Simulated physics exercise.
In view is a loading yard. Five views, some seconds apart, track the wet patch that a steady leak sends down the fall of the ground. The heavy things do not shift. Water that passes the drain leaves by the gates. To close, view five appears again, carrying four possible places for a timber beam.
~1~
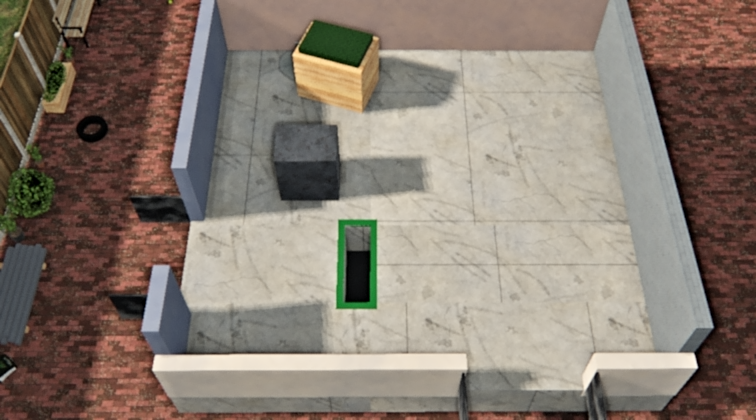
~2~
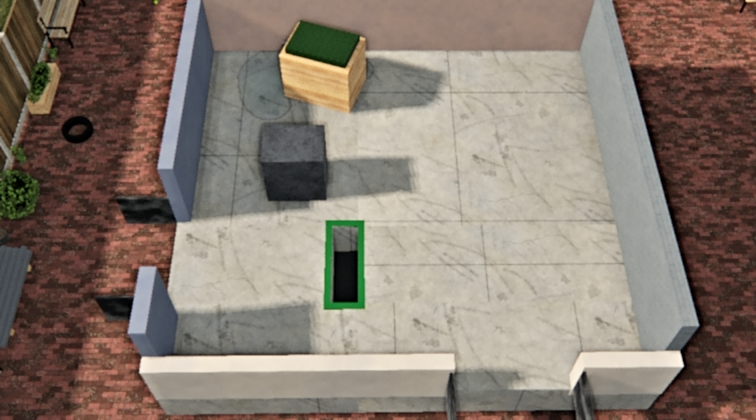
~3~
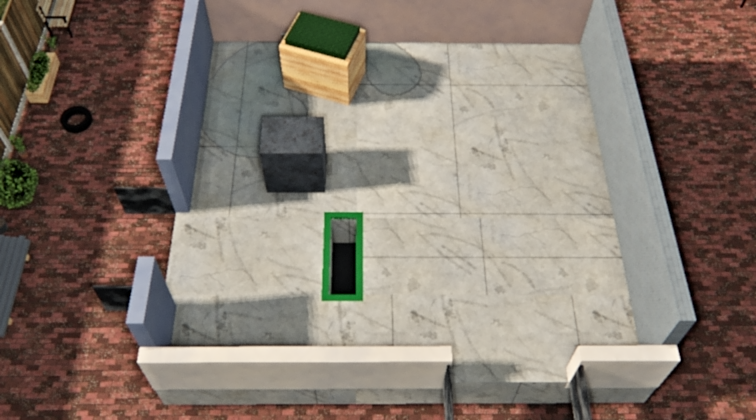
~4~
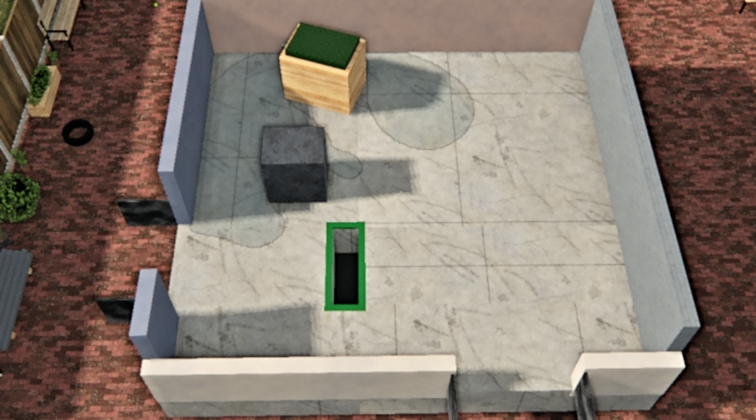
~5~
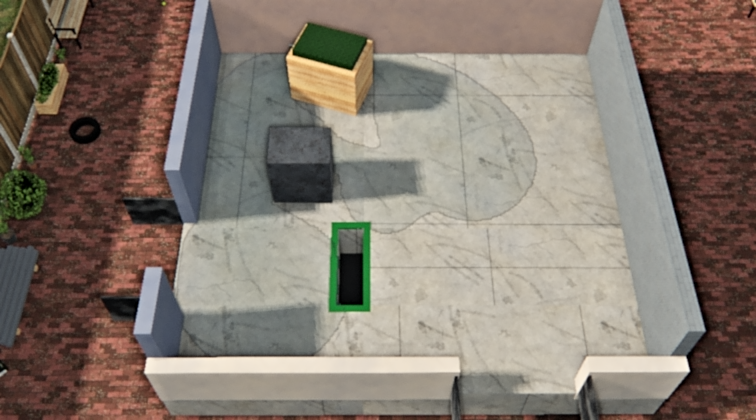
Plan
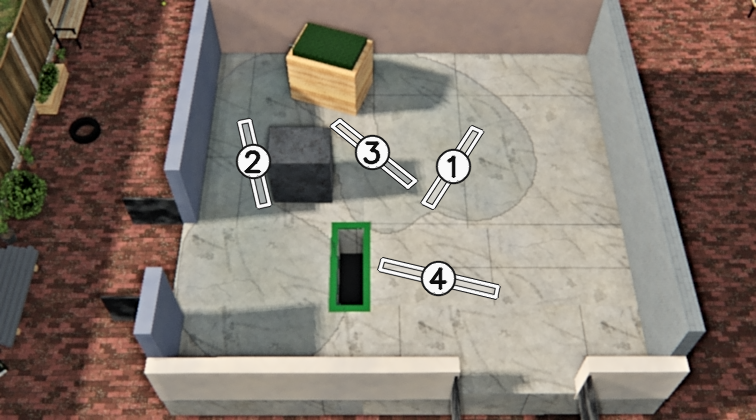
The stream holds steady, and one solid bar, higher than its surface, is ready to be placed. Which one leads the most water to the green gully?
I would pick place 1.
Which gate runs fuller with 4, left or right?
The right one.
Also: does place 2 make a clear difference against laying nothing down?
No, hardly at all.
On the marked copy, 1 from (428, 205) to (476, 129); 2 from (244, 121) to (264, 205); 3 from (336, 123) to (411, 184); 4 from (381, 264) to (496, 291).
Choosing 1, about 16 % of the stream goes into the green gully, about 81 % out by the gates.
Choosing 2, about 10 % of the stream goes into the green gully, about 88 % out by the gates.
Choosing 3, about 10 % of the stream goes into the green gully, about 88 % out by the gates.
Choosing 4, about 10 % of the stream goes into the green gully, about 88 % out by the gates.
